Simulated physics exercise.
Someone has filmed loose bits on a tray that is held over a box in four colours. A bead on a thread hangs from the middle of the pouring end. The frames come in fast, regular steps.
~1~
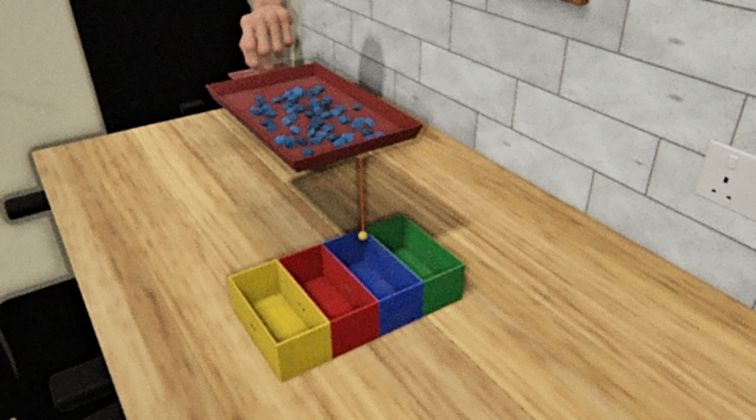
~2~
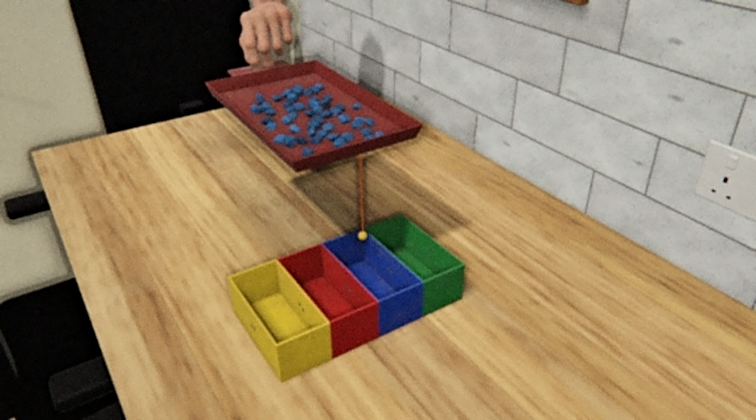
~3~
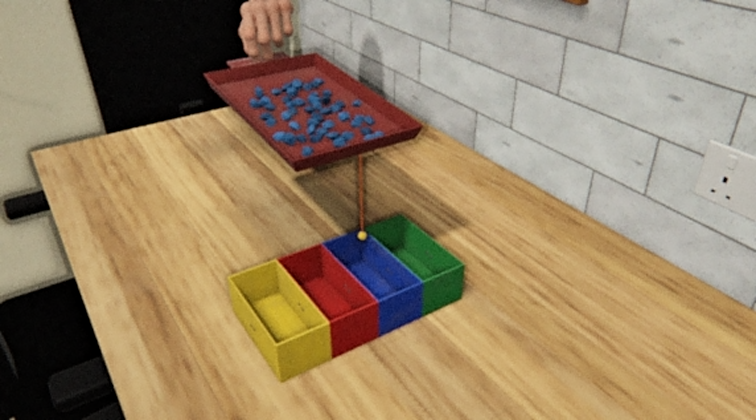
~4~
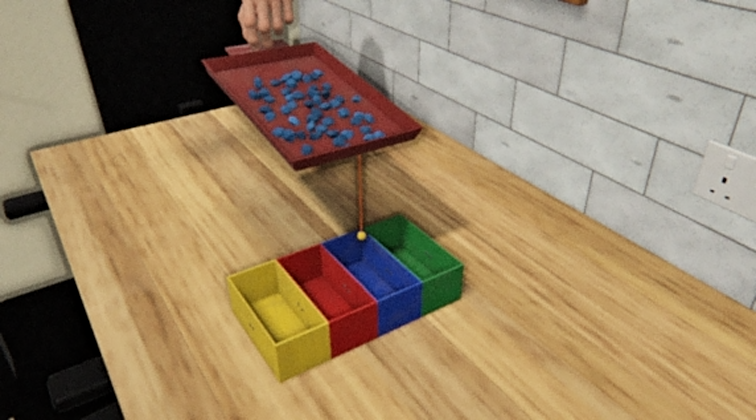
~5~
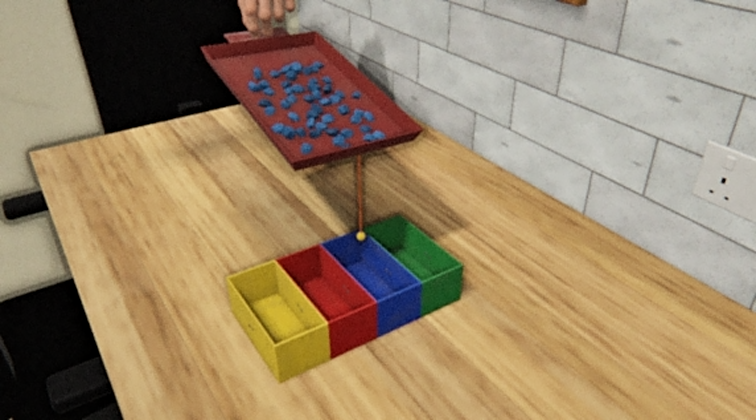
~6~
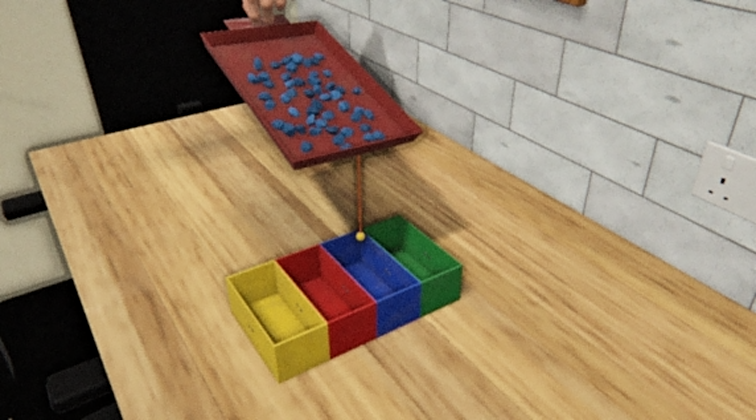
At the start, a hand holds a red tray of small blue stones nearly level above a box with yellow, red, blue and green cells. The hand then raises the back of the tray, tilting it steadily toward the front right corner, while the bead hangs almost still on its thread.
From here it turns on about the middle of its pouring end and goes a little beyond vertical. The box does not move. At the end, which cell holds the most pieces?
Fullest: The green cell.
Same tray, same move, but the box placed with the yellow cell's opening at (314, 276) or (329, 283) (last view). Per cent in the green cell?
About 20 and 10 per cent.
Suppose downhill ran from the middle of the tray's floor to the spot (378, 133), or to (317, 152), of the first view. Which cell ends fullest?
At the first place the green cell, at the second the cell in red.
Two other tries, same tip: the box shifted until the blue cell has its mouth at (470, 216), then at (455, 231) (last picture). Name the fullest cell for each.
At the first place the yellow cell, at the second the red cell.
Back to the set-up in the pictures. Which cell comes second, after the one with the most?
Next in line is that blue cell.
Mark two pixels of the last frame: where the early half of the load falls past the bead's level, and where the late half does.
Early half (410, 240), late half (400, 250).
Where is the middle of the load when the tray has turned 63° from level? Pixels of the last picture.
Close to (380, 137).
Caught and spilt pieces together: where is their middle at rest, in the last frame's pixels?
Around (414, 287).
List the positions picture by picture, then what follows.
The first picture shows corners of the pouring end at (295, 158) and (416, 123), level; middle of the load at (310, 115), aquarium stones; bead on its thread at (363, 236); yellow cell at (305, 349); red cell at (355, 327); blue cell at (401, 306); green cell at (444, 287).
The second picture shows corners of the pouring end at (295, 157) and (416, 124), level; middle of the load at (310, 113).
The third picture shows corners of the pouring end at (295, 157) and (416, 124), tipped barely, lowest at the right corner; middle of the load at (310, 109).
The fourth picture shows corners of the pouring end at (296, 157) and (416, 126), tipped a little, lowest at the right corner; middle of the load at (309, 104).
The fifth picture shows corners of the pouring end at (296, 157) and (416, 128), tipped a little, lowest at the right corner; middle of the load at (309, 98).
The sixth picture shows corners of the pouring end at (296, 157) and (416, 129), tipped clearly, lowest at the right corner; middle of the load at (309, 93); yellow cell at (302, 350); red cell at (353, 327); blue cell at (399, 307); green cell at (441, 288).
Soon after the last picture, tray tipped steeply; nearly all on the tray; a small part falling or outside the box.
A little later, tray tipped past a quarter turn; a small part on the tray; about a quarter in the green cell; a small part in the blue cell; a stray few in the red cell; about half falling or outside the box.
Later still, tray tipped past a quarter turn; about half in the green cell; about a quarter in the blue cell; a stray few in the red cell; a small part falling or outside the box.
At rest, tray tipped past a quarter turn; about half in the green cell; about a quarter in the blue cell; a stray few in the red cell; none in the yellow cell; a small part outside the box.
